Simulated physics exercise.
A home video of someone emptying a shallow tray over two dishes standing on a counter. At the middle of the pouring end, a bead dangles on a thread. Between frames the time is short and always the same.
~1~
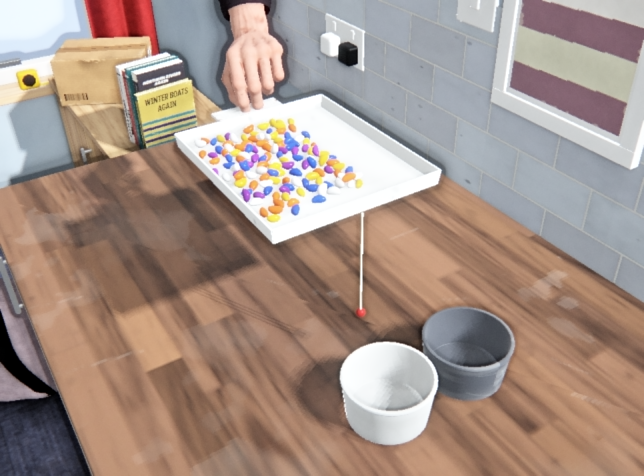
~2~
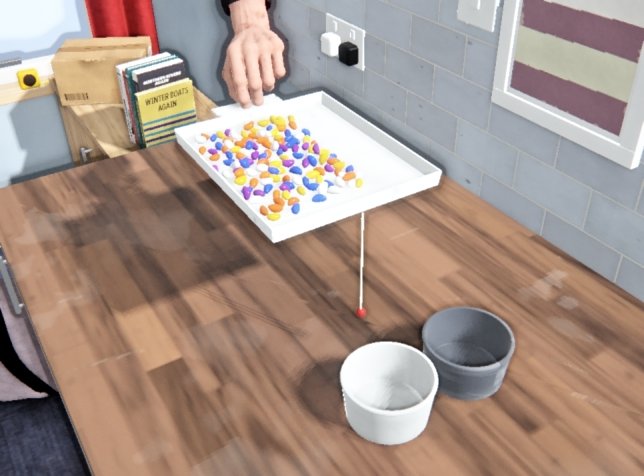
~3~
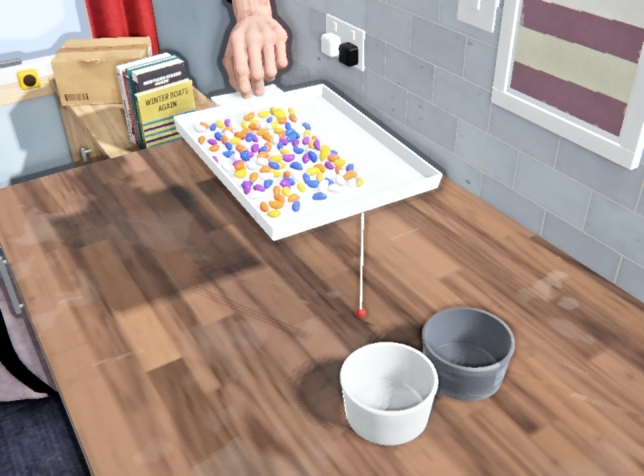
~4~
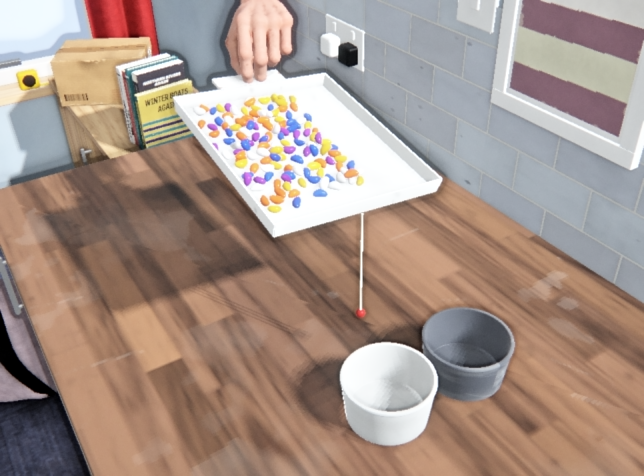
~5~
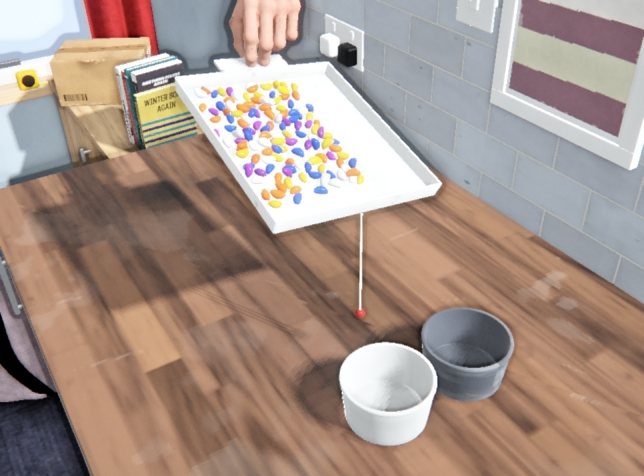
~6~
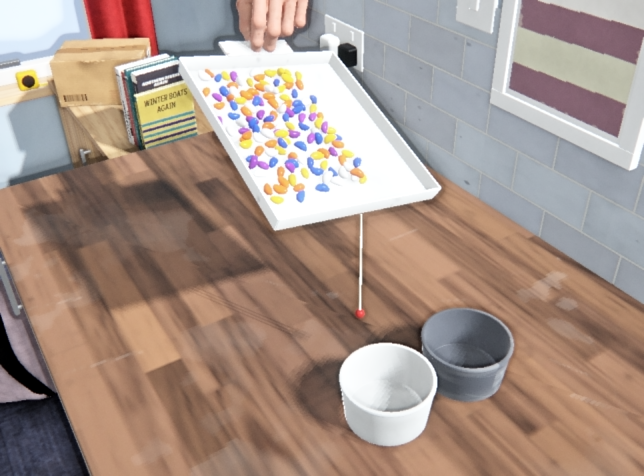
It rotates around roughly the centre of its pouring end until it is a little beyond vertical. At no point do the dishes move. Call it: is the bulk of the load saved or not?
The bulk is not saved.
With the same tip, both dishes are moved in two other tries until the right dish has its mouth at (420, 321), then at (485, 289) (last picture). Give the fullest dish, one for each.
Placement one: The right-positioned dish. Placement two: The left-positioned dish.
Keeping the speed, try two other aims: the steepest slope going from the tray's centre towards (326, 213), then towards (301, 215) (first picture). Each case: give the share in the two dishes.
30 per cent, then 10 per cent.
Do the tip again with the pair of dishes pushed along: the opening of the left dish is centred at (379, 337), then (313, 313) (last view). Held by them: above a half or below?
For the earlier try a larger portion is kept, for the later one a smaller portion.
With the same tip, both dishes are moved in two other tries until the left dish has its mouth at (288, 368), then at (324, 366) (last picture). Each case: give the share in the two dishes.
I'd say about 10 percent, followed by about 40 percent.
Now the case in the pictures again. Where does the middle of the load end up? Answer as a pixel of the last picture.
I'd place the middle at about (427, 335).
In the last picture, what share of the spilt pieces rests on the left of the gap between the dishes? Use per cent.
Looks to be around 50 per cent of the spill.
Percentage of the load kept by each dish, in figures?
Roughly 0 in a hundred for the left dish, roughly 10 in a hundred for the right dish.
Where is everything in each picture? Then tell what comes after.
Corners of the pouring end at (273, 229) and (438, 170), level; middle of the load at (274, 163), jelly beans; left dish at (416, 421); right dish at (496, 378); bead on its thread at (361, 312), in the first frame.
Corners of the pouring end at (273, 228) and (439, 171), level; middle of the load at (275, 160), in the second frame.
Corners of the pouring end at (274, 226) and (439, 174), tipped barely, lowest at the right corner; middle of the load at (275, 154), in the third frame.
Corners of the pouring end at (276, 223) and (440, 178), tipped a little, lowest at the right corner; middle of the load at (276, 145), in the fourth frame.
Corners of the pouring end at (277, 220) and (439, 183), tipped clearly, lowest at the right corner; middle of the load at (277, 135), in the fifth frame.
Corners of the pouring end at (280, 218) and (438, 187), tipped clearly, lowest at the right corner; middle of the load at (280, 127); left dish at (416, 422); right dish at (495, 379), in the sixth frame.
Soon after the last picture, tray tipped steeply; nearly all on the tray; a stray few in the air.
A little later, tray tipped past a quarter turn; about half on the tray; a stray few in the left dish; a stray few in the right dish; about a third outside both; a small part in the air.
Later still, tray tipped past a quarter turn; a small part in the left dish; a small part in the right dish; most outside both.
At rest, tray tipped past a quarter turn; a small part in the left dish; a small part in the right dish; most outside both.
